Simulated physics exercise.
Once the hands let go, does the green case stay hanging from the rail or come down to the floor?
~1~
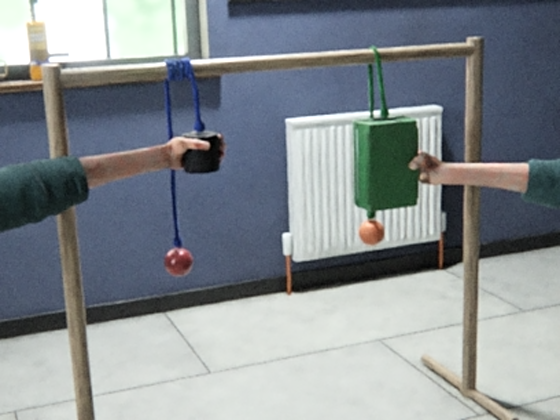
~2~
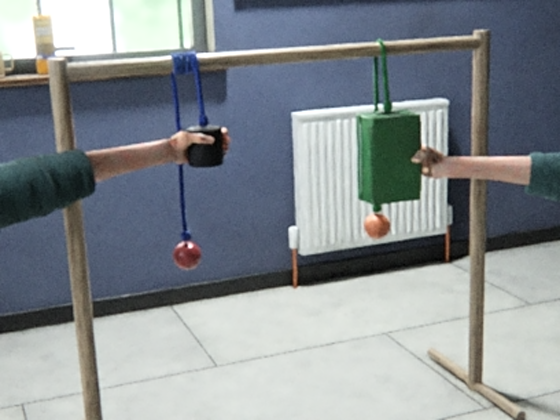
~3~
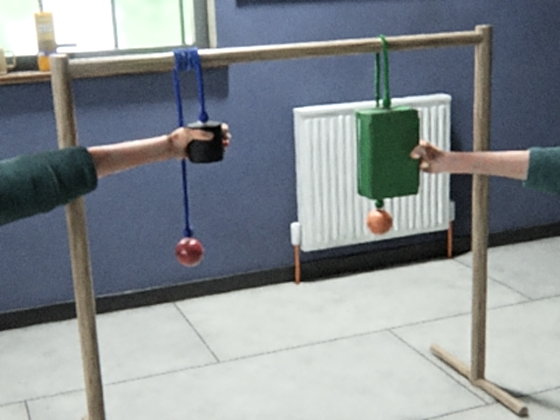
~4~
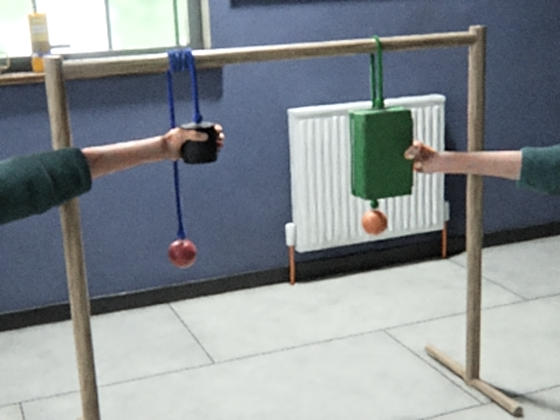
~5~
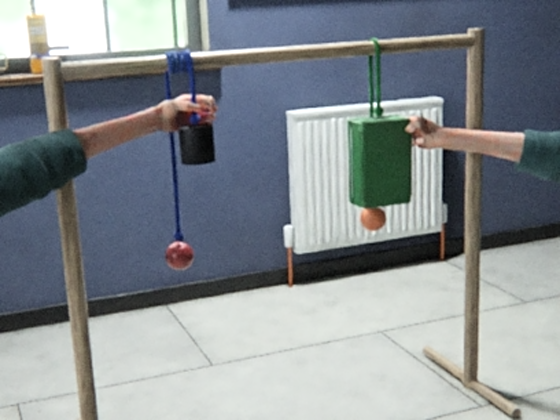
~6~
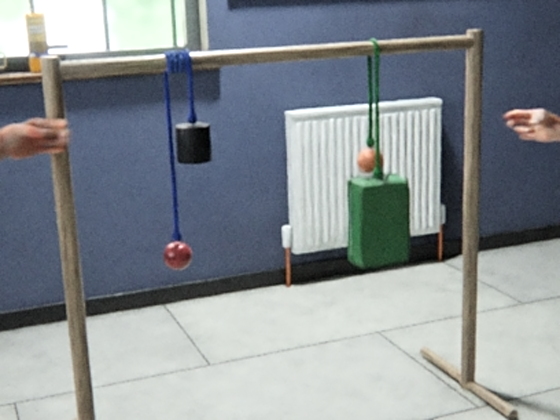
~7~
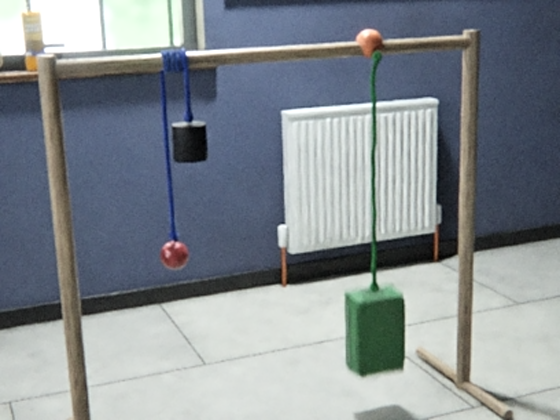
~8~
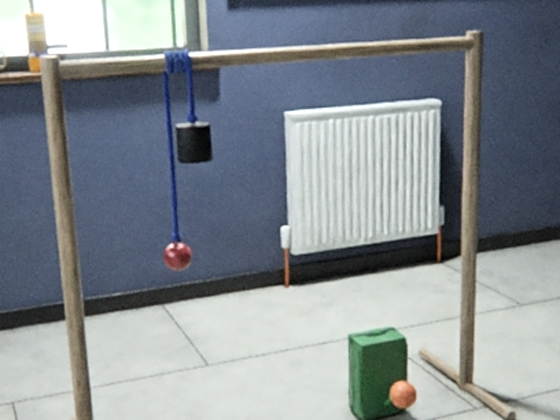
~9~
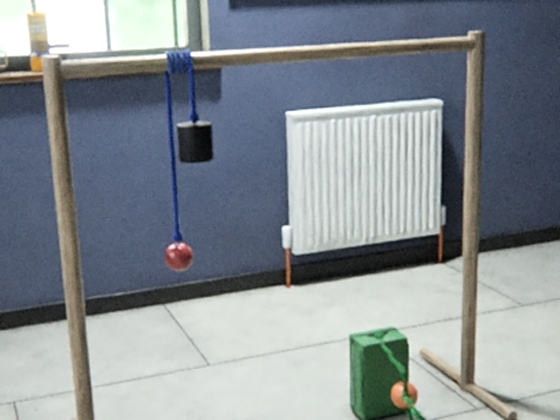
The green case comes down to the floor, pulling its rope over the rail, while the black cylinder on the blue rope stays hanging.
